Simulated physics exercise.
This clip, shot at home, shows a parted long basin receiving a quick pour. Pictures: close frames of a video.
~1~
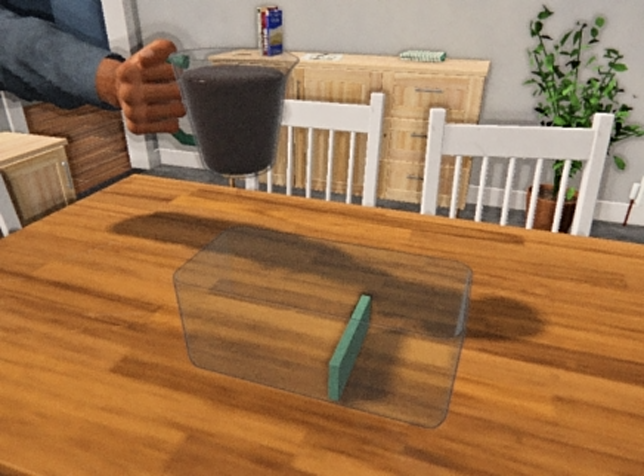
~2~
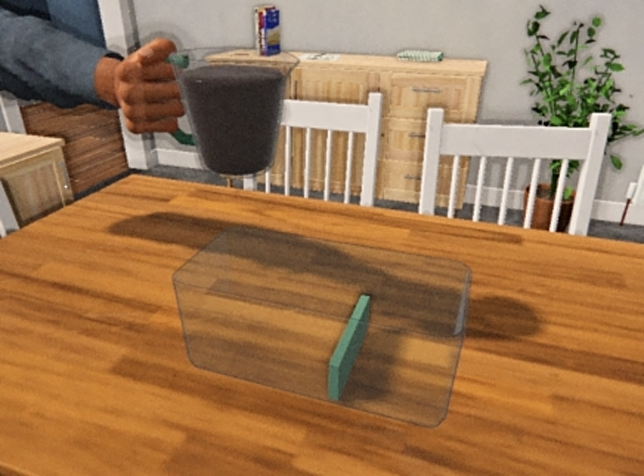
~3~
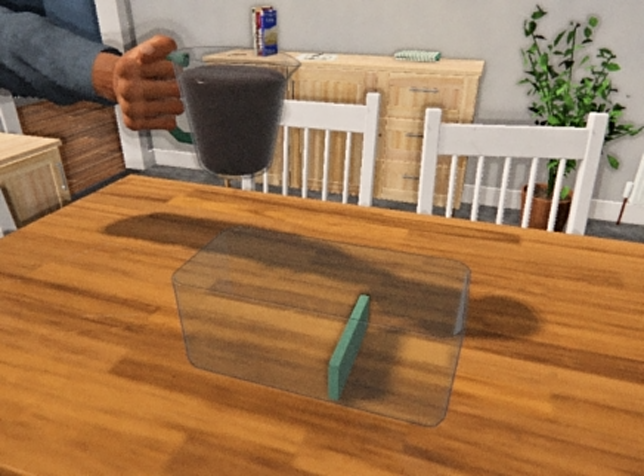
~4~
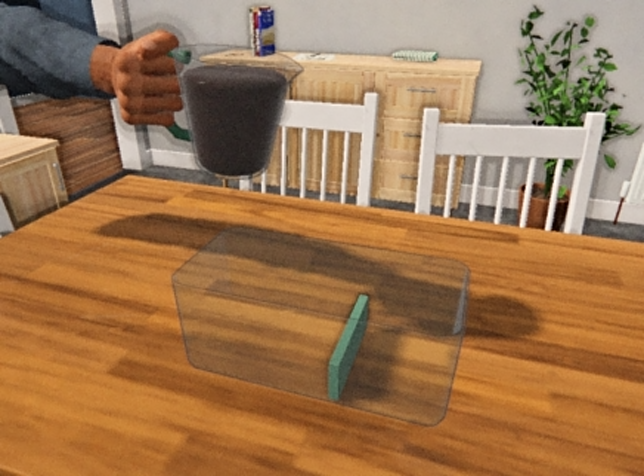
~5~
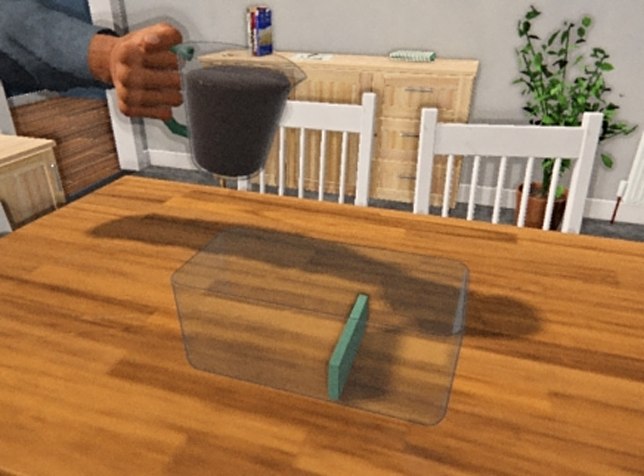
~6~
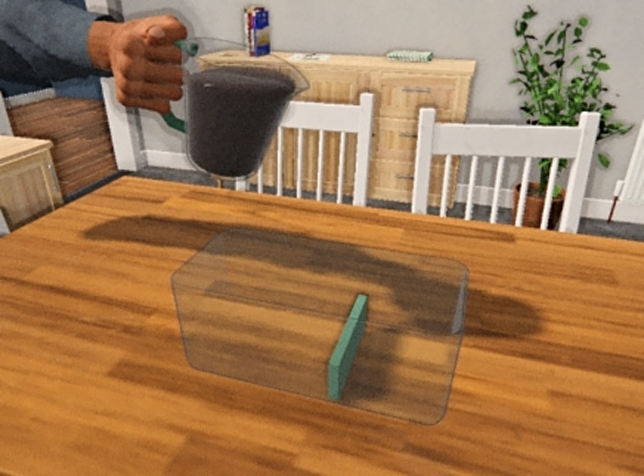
A dark-skinned hand in a blue sleeve, reaching in from the upper left, holds a clear jug of dark contents by its green handle and tilts it gradually to the right. Below it, on a striped wooden table seen from slightly above, sits a clear long basin with a green dividing wall. White chairs, a pale wooden cabinet and a leafy plant stand behind, while the view barely shifts.
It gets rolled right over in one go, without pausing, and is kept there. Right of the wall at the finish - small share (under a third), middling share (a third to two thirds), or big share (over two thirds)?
Middling.
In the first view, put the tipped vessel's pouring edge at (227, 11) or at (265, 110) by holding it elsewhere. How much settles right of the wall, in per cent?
You'd see around 5 per cent, and then around 5 per cent.
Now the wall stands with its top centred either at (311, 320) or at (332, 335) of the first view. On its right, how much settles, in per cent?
Estimated: 95 % first, 80 % second.
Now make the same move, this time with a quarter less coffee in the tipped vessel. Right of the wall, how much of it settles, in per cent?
About 35 percent.
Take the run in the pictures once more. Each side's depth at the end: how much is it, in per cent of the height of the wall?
Close to 20 for the left and 40 for the right.
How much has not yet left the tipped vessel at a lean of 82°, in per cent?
Some 60 per cent.
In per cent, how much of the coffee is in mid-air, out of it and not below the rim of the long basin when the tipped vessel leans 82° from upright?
Roughly 30 percent.
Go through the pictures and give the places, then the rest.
The first picture shows tilt 0°; pouring edge (298, 60); surface from (192, 70) to (285, 76); the long basin's rim runs from (203, 251) to (468, 300); the wall's top is at (352, 328).
The second picture shows tilt 1°; pouring edge (299, 61); surface from (191, 69) to (285, 76).
The third picture shows tilt 3°; pouring edge (300, 64); surface from (191, 68) to (285, 77).
The fourth picture shows tilt 6°; pouring edge (302, 70); surface from (193, 68) to (287, 79).
The fifth picture shows tilt 11°; pouring edge (306, 77); surface from (195, 70) to (291, 81).
The sixth picture shows tilt 17°; pouring edge (309, 87); surface from (198, 73) to (297, 85).
A moment on, the tilt is 82° and 61 per cent is still to pour, 0 is left of the wall and 9 right of it.
Next, the tilt is 111° and 7 per cent is still to pour, 25 is left of the wall and 50 right of it.
Then the tilt is 112° and 0 per cent is still to pour, 46 is left of the wall and 52 right of it.
Later the tilt is 112° and 0 per cent is still to pour, 46 is left of the wall and 52 right of it.
At rest 46 per cent lies left of the wall, 52 right of it and 2 outside.
